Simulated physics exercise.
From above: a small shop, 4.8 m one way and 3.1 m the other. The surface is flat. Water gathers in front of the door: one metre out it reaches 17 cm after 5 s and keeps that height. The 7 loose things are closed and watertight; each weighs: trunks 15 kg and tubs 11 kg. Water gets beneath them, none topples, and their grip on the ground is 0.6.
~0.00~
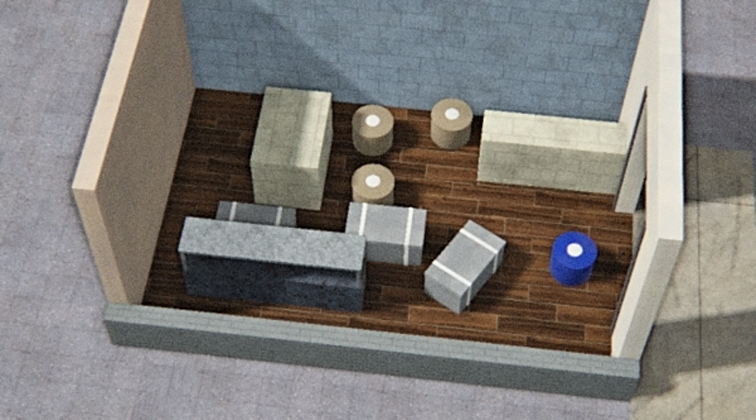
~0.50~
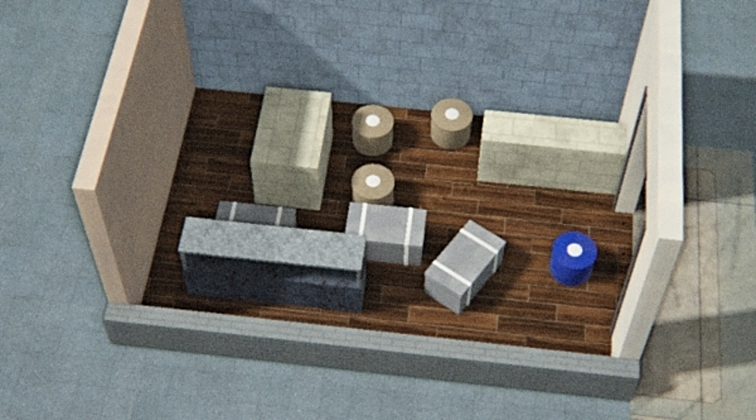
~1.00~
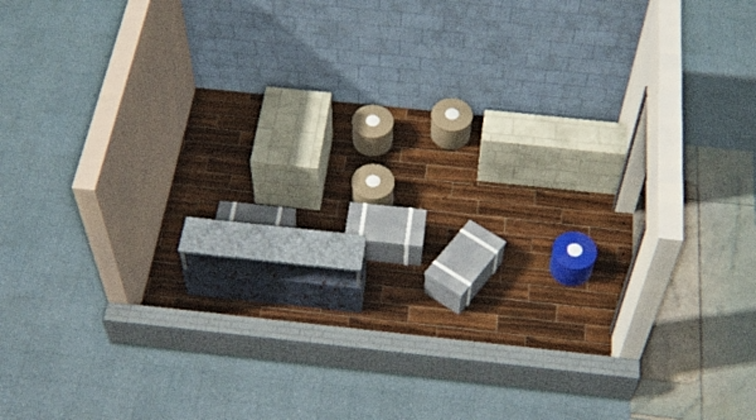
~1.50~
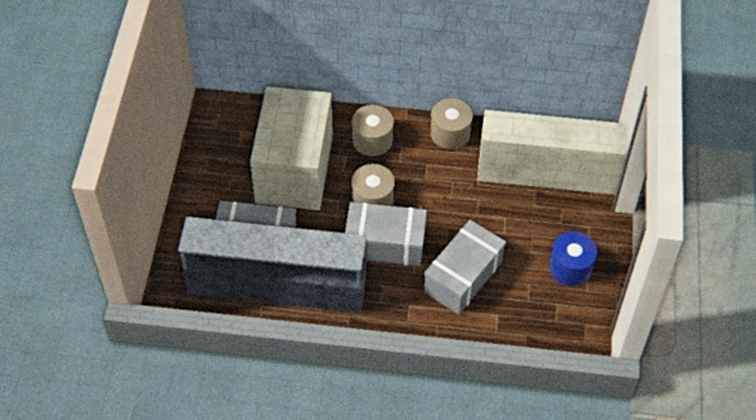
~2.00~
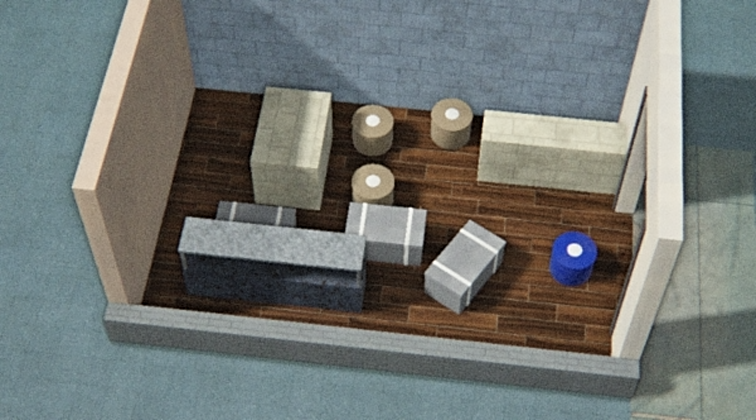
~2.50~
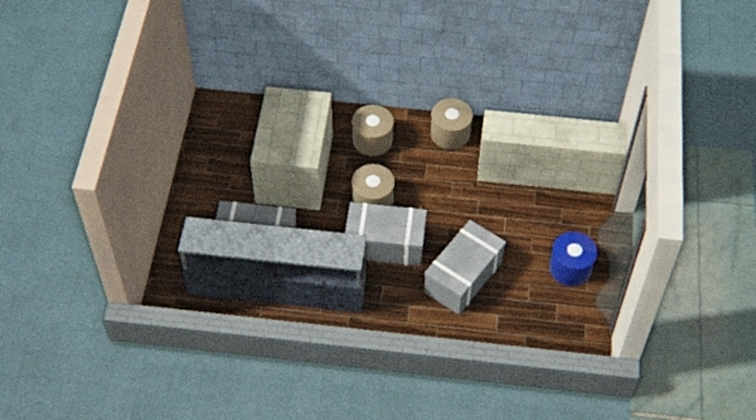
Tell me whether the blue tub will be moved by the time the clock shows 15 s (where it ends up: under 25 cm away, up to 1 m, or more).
Blue tub travels far.
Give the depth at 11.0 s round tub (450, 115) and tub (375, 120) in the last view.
About 5 and 8 cm.
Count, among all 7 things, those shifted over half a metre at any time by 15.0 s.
6 of them.
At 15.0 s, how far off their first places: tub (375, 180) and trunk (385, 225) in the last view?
In turn: 50 cm, 60 cm.
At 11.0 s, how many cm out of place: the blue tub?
Roughly 140 cm by then.
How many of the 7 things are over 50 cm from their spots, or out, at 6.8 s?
1 of them.
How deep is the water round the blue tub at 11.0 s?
Roughly 11 cm.
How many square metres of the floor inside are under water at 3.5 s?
About 1.0 m2.
After 3.5 s the blue tub is near (573, 250), 0.0 m from its start, aground; 0 afloat.
After 6.8 s the blue tub is near (486, 245), 0.9 m from its start, afloat; 2 afloat.
After 11.0 s the blue tub is near (434, 263), 1.5 m from its start, afloat; 6 afloat.
After 15.0 s the blue tub is near (437, 322), 1.7 m from its start, afloat; 7 afloat.
